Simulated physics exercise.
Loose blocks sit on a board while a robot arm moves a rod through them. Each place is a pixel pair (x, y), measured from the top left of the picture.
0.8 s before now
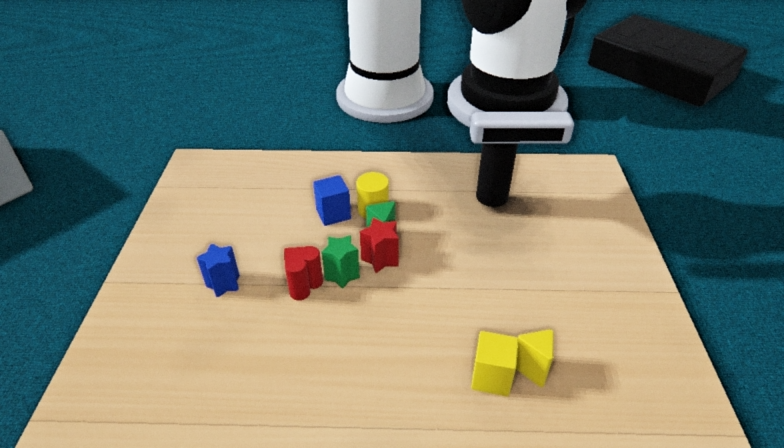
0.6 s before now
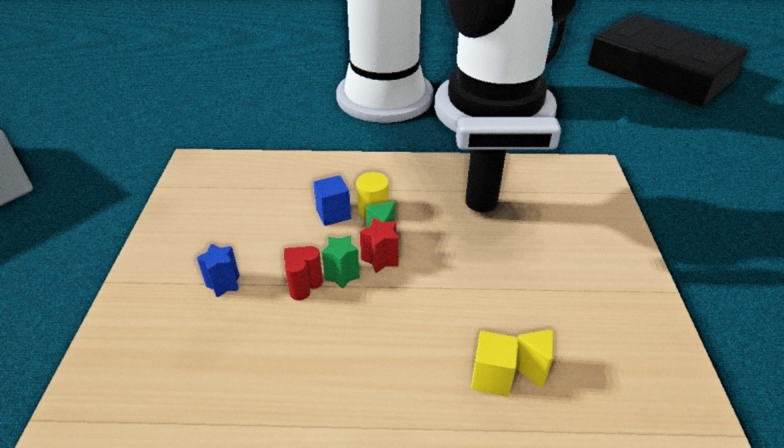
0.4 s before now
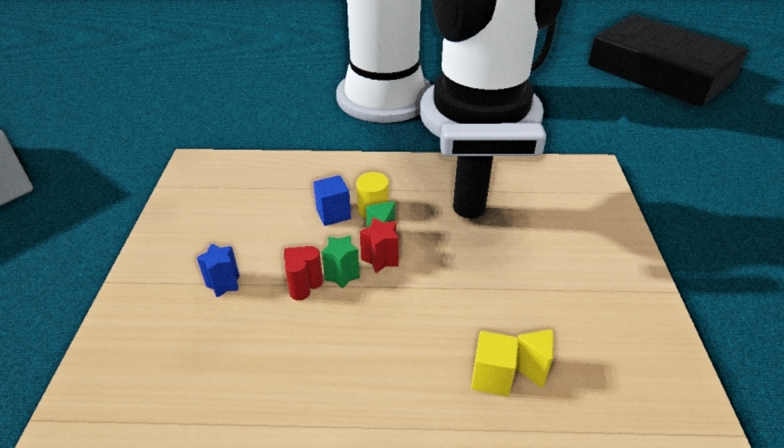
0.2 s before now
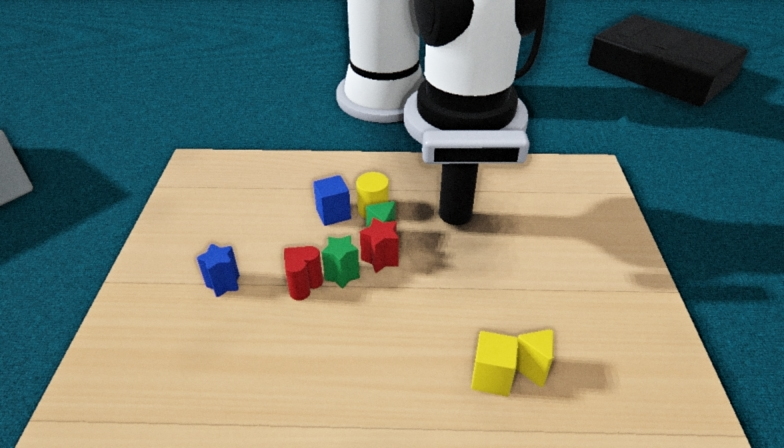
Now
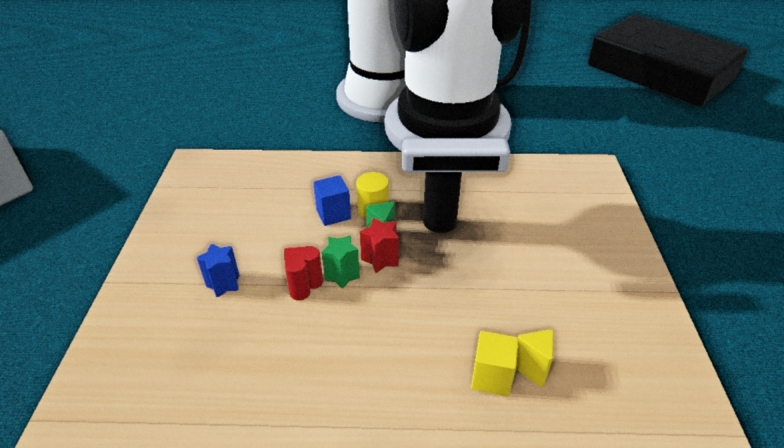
A robot arm slides its black rod left and slightly forward across a board of still blocks.
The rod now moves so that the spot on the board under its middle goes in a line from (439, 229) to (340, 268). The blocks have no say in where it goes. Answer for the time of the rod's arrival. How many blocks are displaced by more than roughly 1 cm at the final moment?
Three or more.
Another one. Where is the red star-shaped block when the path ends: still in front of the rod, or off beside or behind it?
The rod will still be pushing it.
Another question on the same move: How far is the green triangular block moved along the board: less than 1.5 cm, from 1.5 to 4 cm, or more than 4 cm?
The answer is 1.5 to 4 cm.
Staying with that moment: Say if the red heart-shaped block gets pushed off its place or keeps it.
If the rod follows that path, the red heart-shaped block ends up shifted.
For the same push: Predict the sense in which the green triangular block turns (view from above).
Answer: With the clock.
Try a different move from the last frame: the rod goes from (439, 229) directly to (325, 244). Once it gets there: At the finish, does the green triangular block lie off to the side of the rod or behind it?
That would be a no.
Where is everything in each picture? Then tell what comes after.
In the first picture, rod tip at (492, 197); block tops, red heart-shaped block at (299, 256); green star-shaped block at (340, 246); red star-shaped block at (381, 230); green triangular block at (382, 209).
In the second picture, rod at (481, 202); blocks unchanged.
In the third picture, rod at (469, 208); blocks unchanged.
In the fourth picture, rod at (455, 215); blocks unchanged.
In the fifth picture, rod at (440, 222); red heart-shaped block at (299, 256); green star-shaped block at (340, 246); red star-shaped block at (381, 230); green triangular block at (382, 209).
On the path given first. One third of the way, rod at (408, 235); nothing pushed yet.
Two thirds of the way, rod at (375, 247); red heart-shaped block at (281, 264), turned 25° clockwise; green star-shaped block at (318, 260), turned 30° anticlockwise; red star-shaped block at (345, 246); green triangular block at (360, 210), turned 35° clockwise.
At the end, rod at (339, 261); red heart-shaped block at (265, 276), turned 80° clockwise; green star-shaped block at (299, 286), turned 60° anticlockwise; red star-shaped block at (315, 264), turned 35° anticlockwise; green triangular block at (359, 210), turned 40° clockwise.
